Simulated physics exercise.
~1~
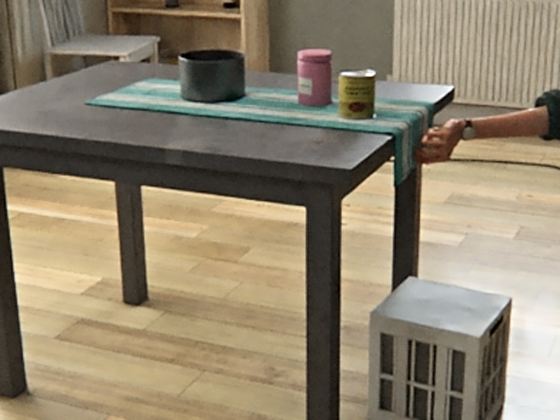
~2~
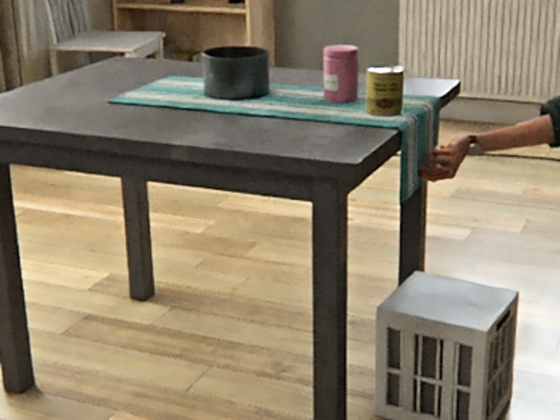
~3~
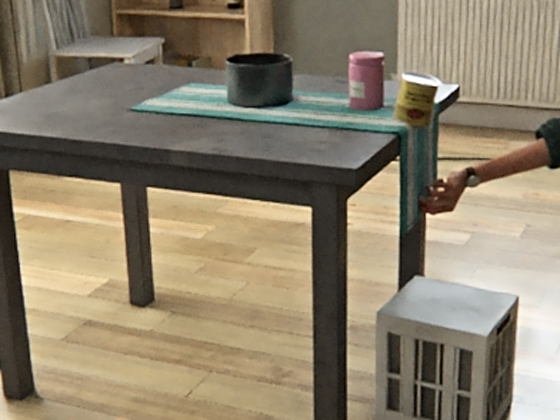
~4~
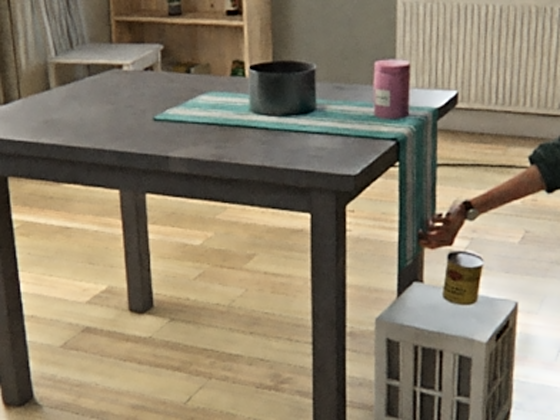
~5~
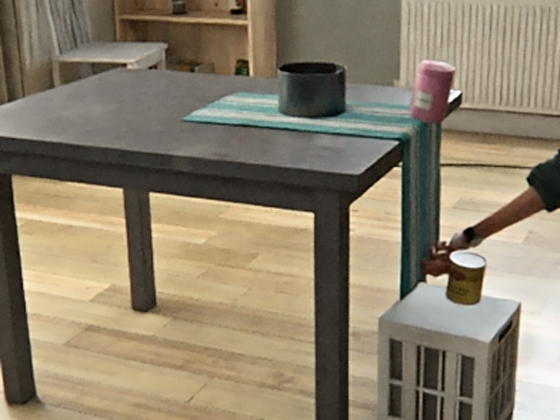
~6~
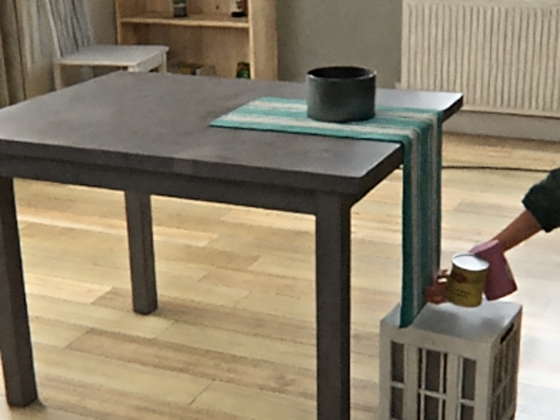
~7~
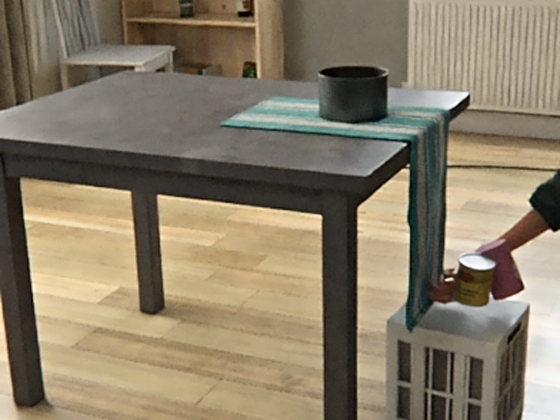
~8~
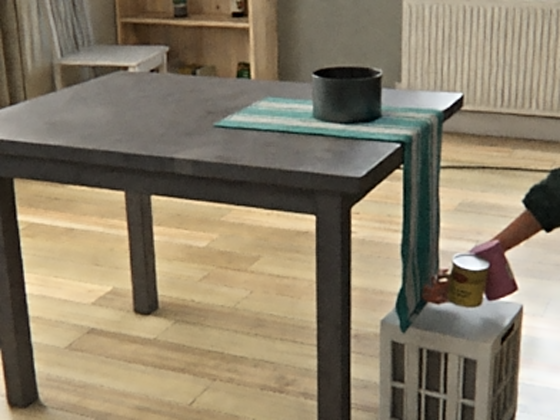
A turquoise towel, pulled by a hand, carries a tin, then a pink jar, off the table.
